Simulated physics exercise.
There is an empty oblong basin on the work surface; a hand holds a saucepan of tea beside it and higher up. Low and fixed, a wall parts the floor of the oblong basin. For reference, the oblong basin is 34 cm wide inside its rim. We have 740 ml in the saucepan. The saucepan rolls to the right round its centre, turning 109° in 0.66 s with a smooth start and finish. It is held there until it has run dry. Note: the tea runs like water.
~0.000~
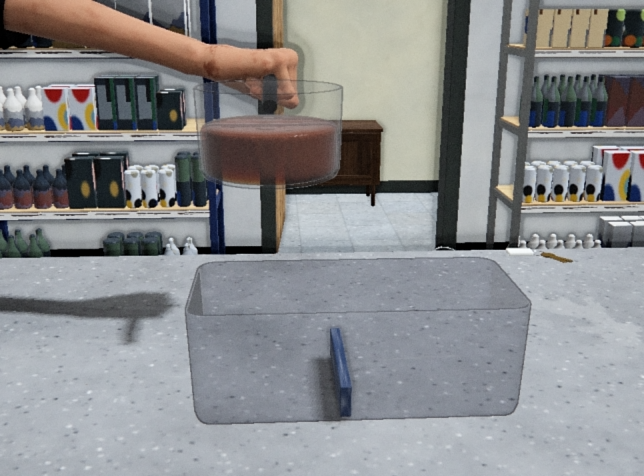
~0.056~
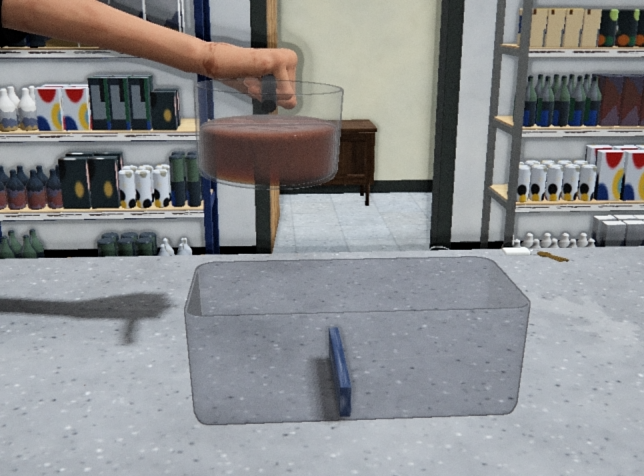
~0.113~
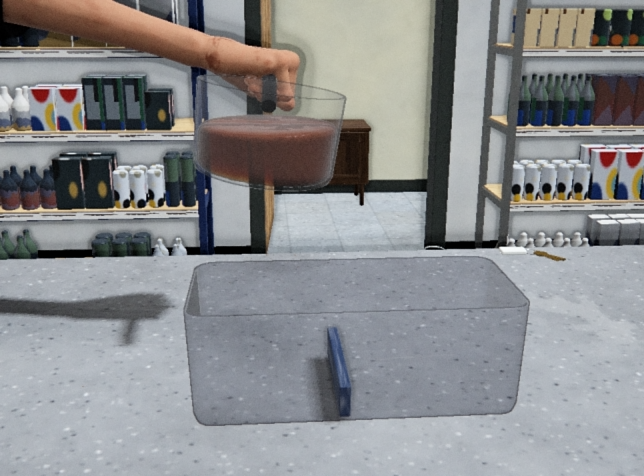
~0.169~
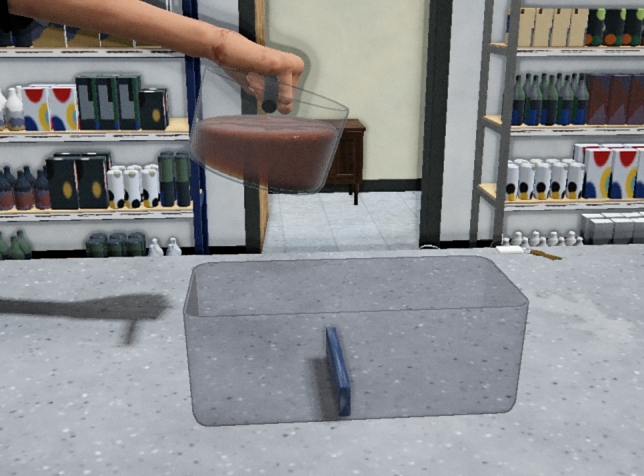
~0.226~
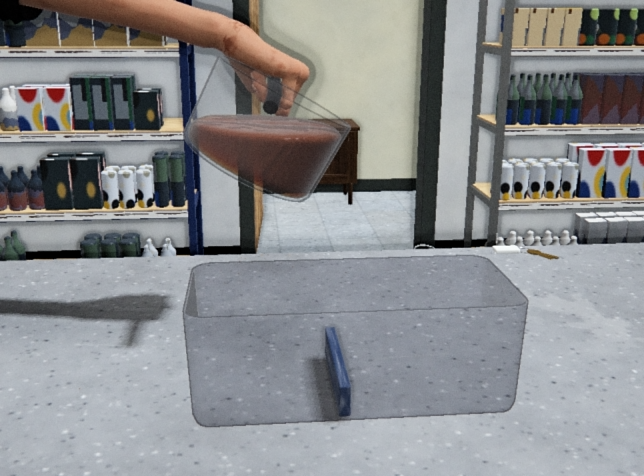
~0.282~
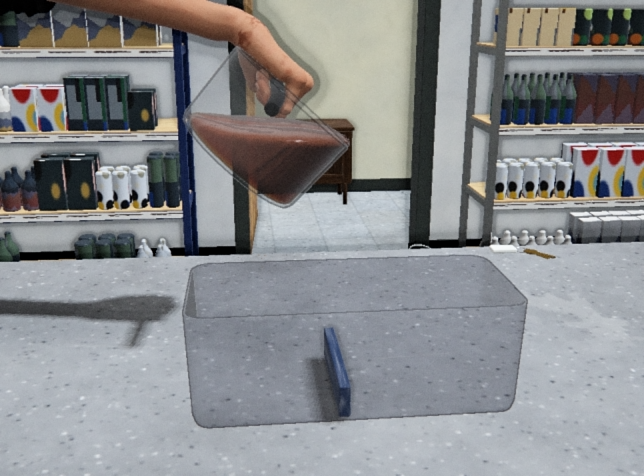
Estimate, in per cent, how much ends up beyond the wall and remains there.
Roughly 86 % ends up beyond the wall.
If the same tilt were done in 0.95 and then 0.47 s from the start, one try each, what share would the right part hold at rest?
The first try gives 90 percent and the second 85 percent.
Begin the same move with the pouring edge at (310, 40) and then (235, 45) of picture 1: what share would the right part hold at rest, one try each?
Near 85 in a hundred on the first go and near 10 in a hundred on the second.
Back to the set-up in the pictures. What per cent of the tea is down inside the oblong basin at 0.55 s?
I reckon close to 20 percent of it.
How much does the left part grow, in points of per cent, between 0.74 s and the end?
Difference: Approx. 3 %.
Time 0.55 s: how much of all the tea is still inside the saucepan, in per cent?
Near 32 in a hundred.
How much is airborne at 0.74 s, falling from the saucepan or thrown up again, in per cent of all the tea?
In-air share: About 10 %.
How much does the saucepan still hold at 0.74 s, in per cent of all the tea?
Close to 7 percent of the whole amount.
After 0.55 s the tilt is 101° and 32 per cent is still to pour, 0 is left of the wall and 21 right of it.
After 0.74 s the tilt is 109° and 7 per cent is still to pour, 8 is left of the wall and 74 right of it.
After 0.94 s the tilt is 109° and 0 per cent is still to pour, 11 is left of the wall and 85 right of it.
After 1.16 s the tilt is 109° and 0 per cent is still to pour, 12 is left of the wall and 86 right of it.
In the end 12 per cent lies left of the wall, 86 right of it and 2 outside.
